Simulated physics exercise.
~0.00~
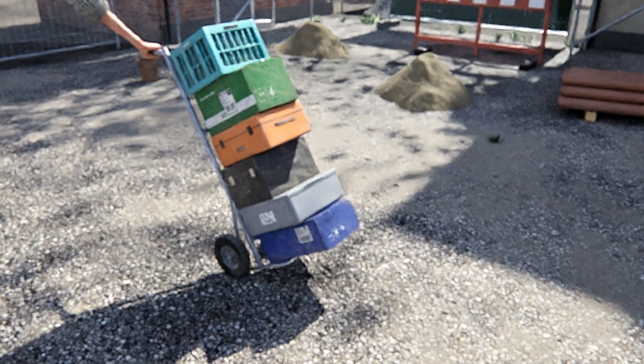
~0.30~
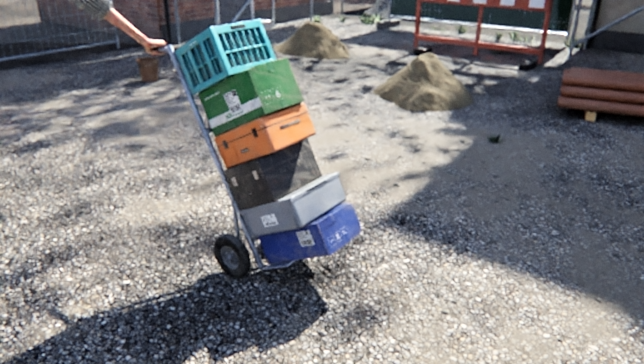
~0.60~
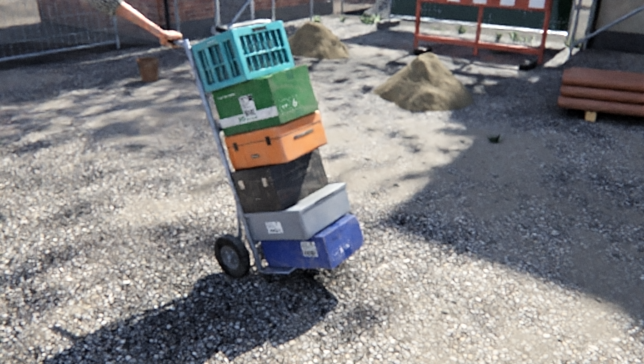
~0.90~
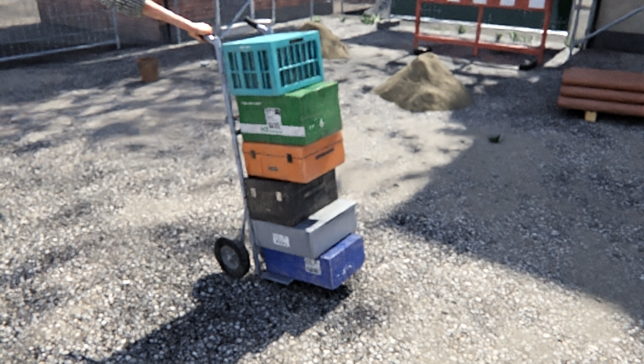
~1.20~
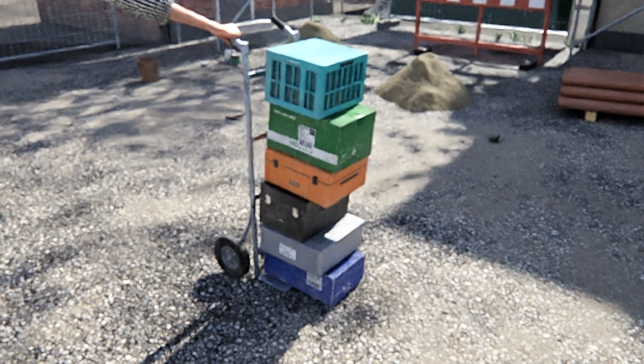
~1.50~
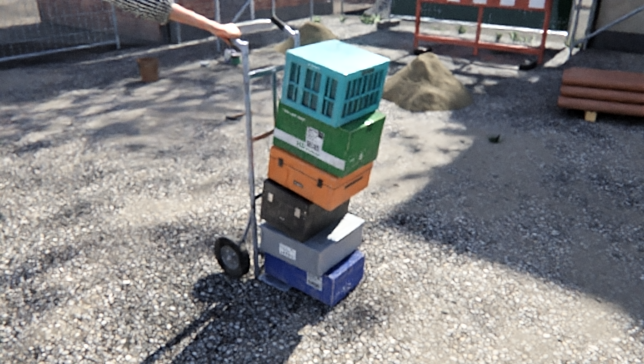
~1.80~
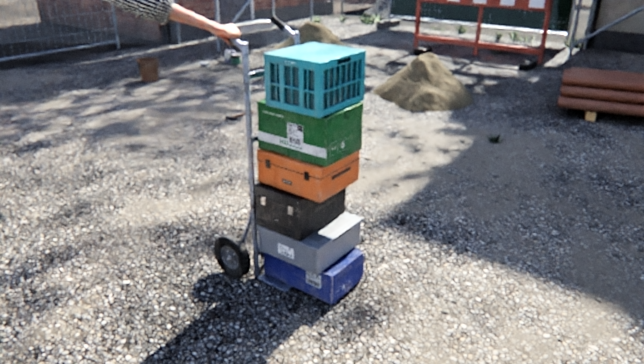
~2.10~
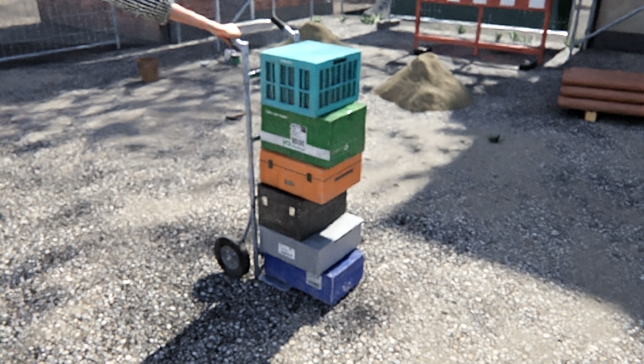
On a sunlit gravel yard, a hand tips a leaning sack truck upright, carrying a stack of six crates, boxes and toolboxes. As it stands up, the upper items lean to the right, then rock back left, and the whole stack settles, still standing, turquoise crate on top.
